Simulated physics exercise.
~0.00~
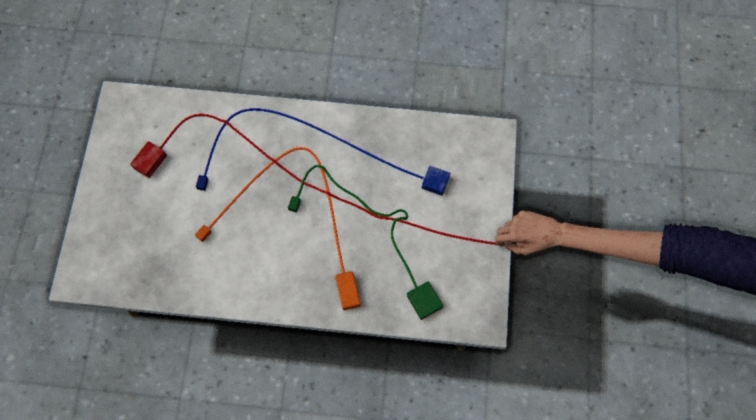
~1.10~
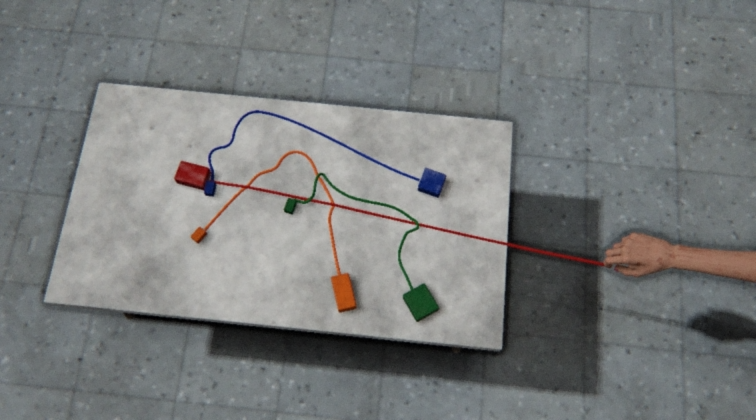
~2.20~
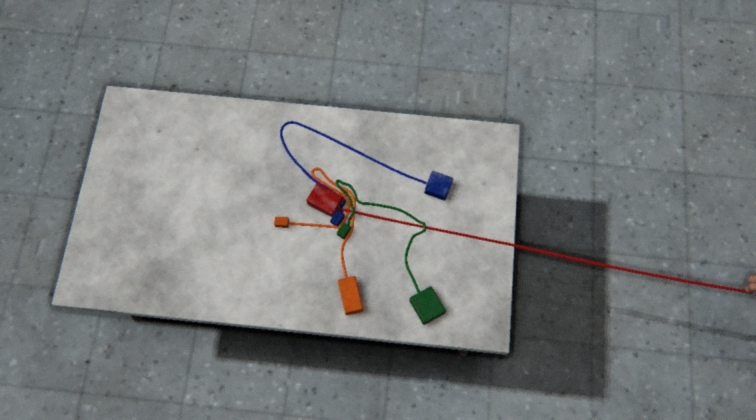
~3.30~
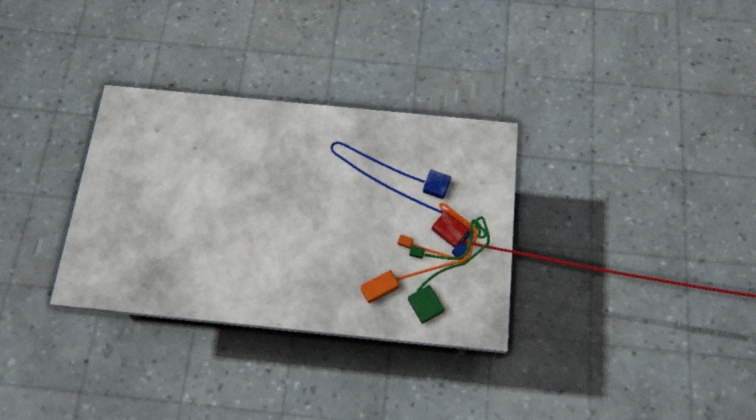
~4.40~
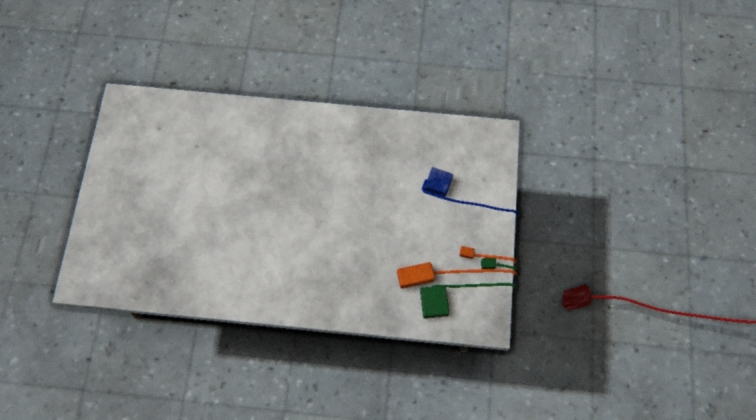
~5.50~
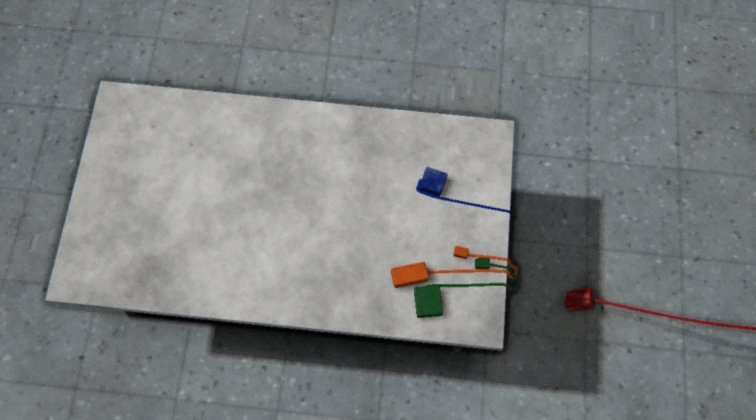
A hand at the right pulls a red cable off a pale tabletop, seen from above on a grey tiled floor. Red, blue, orange and green cables cross one another, with blocky chargers and smaller plugs at their ends. As the red cable straightens, its charger slides right, sweeping the small blue, orange and green plugs along and bunching the cables near the right edge. The larger orange charger swings around and shifts right too. Finally the red charger hangs beyond the edge, the blue cable trails over it, and the larger blue and green chargers remain almost where they began.
